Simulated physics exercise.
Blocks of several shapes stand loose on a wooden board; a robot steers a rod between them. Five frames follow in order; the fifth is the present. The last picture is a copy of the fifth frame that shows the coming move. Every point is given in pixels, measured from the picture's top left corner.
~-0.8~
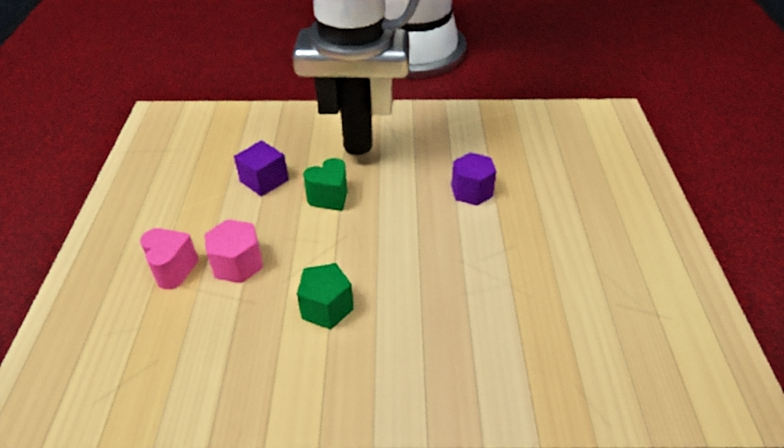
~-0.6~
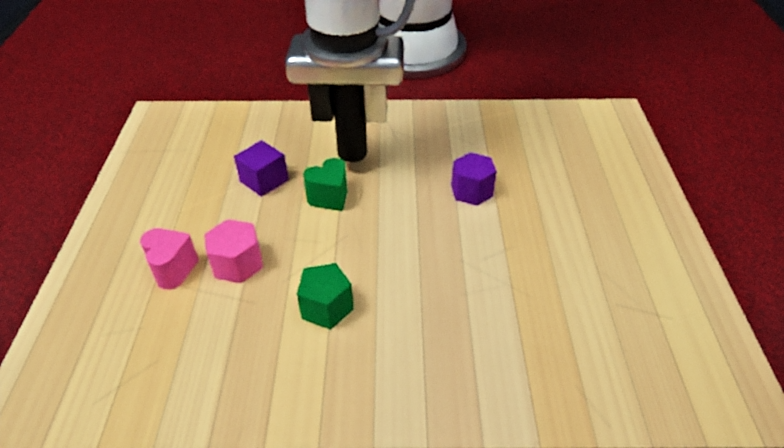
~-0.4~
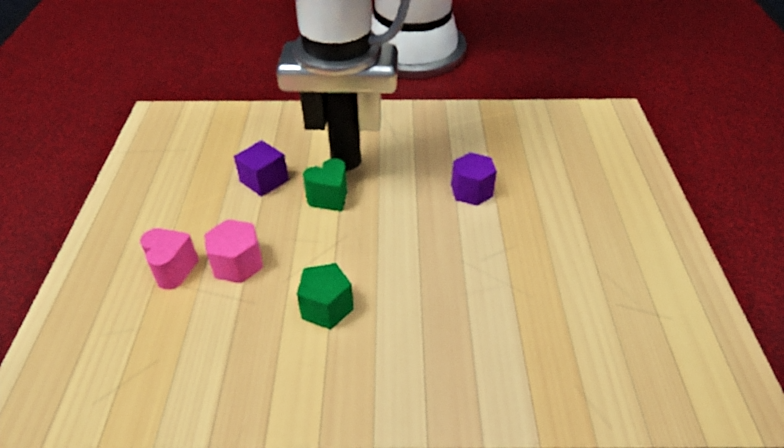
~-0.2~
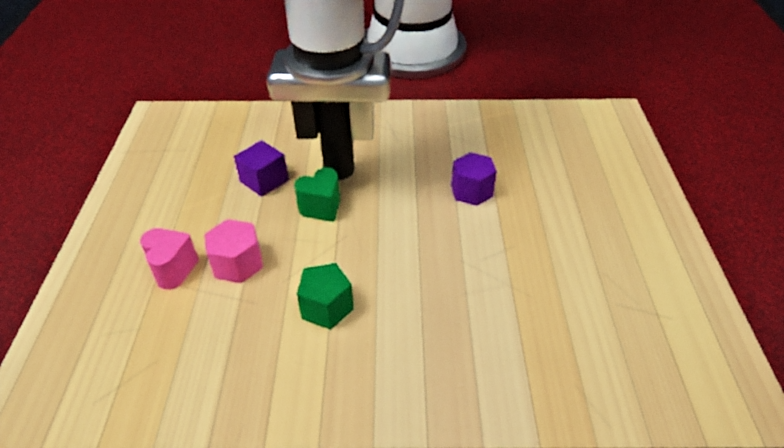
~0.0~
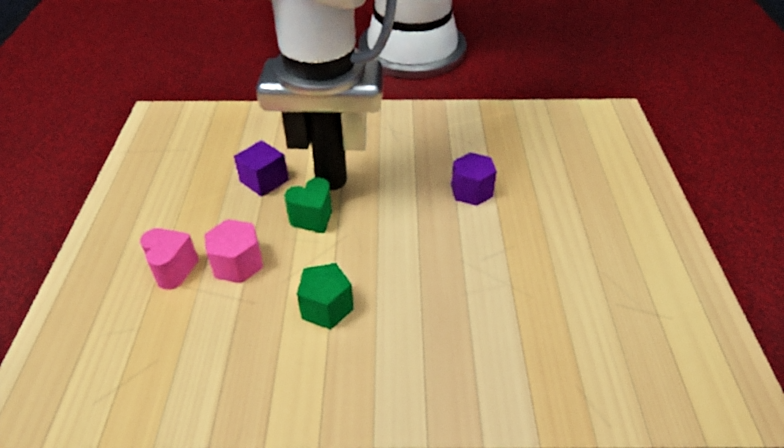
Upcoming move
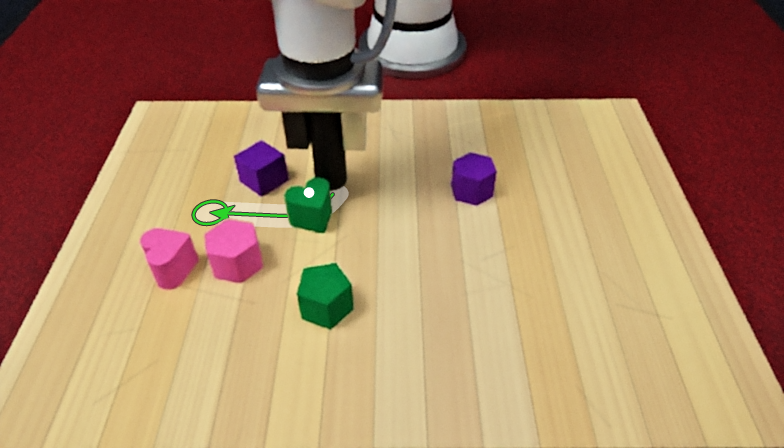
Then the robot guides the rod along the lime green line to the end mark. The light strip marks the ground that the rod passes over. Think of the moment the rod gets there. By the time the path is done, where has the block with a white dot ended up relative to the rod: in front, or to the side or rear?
It slips out to the side or back.
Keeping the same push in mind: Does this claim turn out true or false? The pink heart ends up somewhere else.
Answer: False.
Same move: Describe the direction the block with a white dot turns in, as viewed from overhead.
Viewed from the top, it goes anticlockwise.
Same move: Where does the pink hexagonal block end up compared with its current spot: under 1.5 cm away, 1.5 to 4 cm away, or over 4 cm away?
Goes under 1.5 cm.
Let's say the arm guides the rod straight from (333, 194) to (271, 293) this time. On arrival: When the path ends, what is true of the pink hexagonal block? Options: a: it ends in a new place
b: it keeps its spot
The correct letter is a.
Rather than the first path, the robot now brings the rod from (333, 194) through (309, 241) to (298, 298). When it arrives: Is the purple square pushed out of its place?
No, that is not what happens.
The drawn path runs from (333, 194) via (300, 215) and (255, 215), ending at (210, 213); the dot is on the green heart.
The first path, step by step. One third of the way, rod (297, 202); green heart (282, 218), turned 25° anticlockwise.
Two thirds of the way, rod (251, 202); green heart (279, 220), turned 35° anticlockwise.
At the end, rod (206, 200); pink heart not moved; pink hexagonal block not moved; purple square not moved; green heart (279, 220), turned 35° anticlockwise.
